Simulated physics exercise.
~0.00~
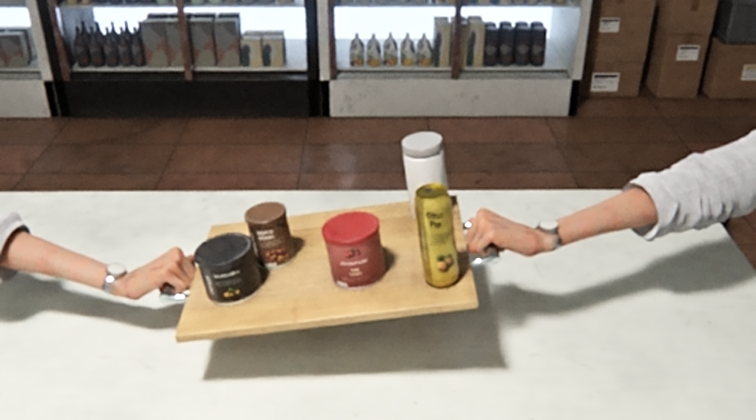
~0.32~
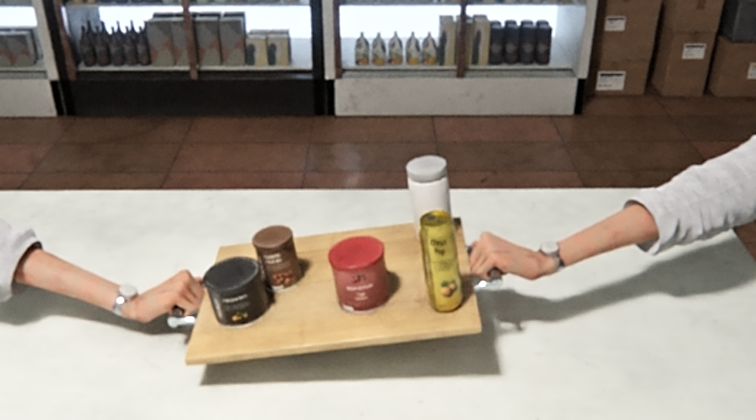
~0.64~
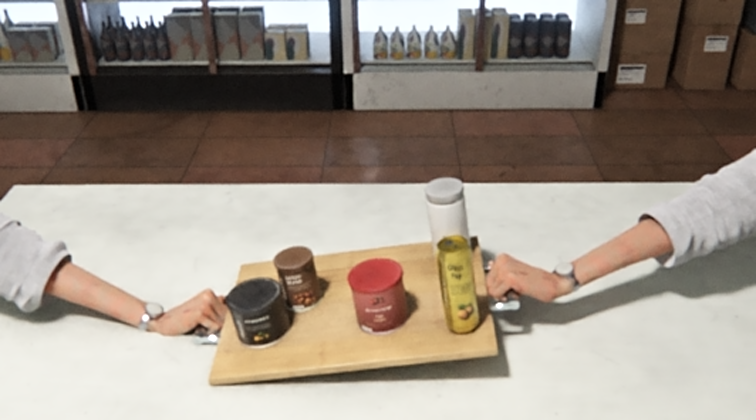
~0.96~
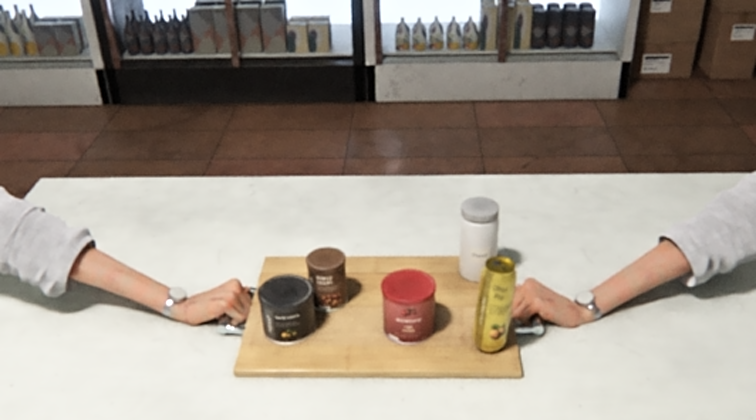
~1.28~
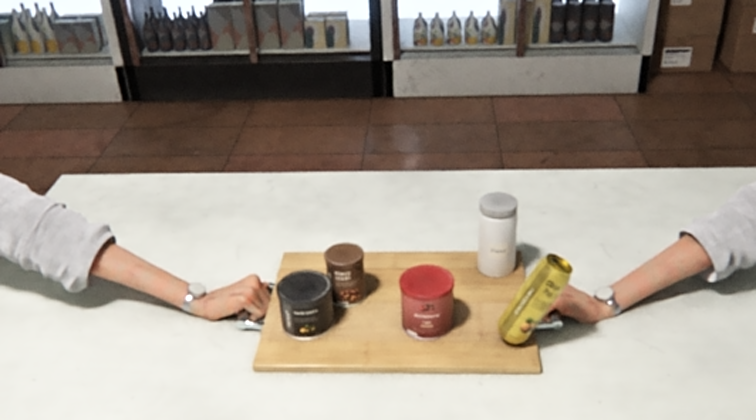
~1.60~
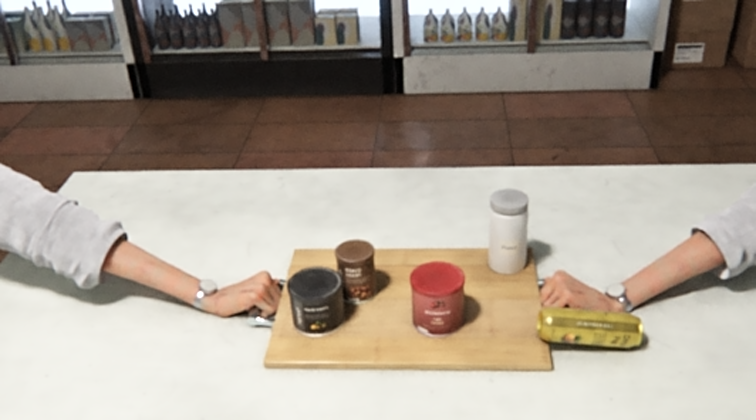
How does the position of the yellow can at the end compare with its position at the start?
At the start the yellow can stands on the tilted board, leaning slightly, and at the end it lies on its side off the right edge of the board.
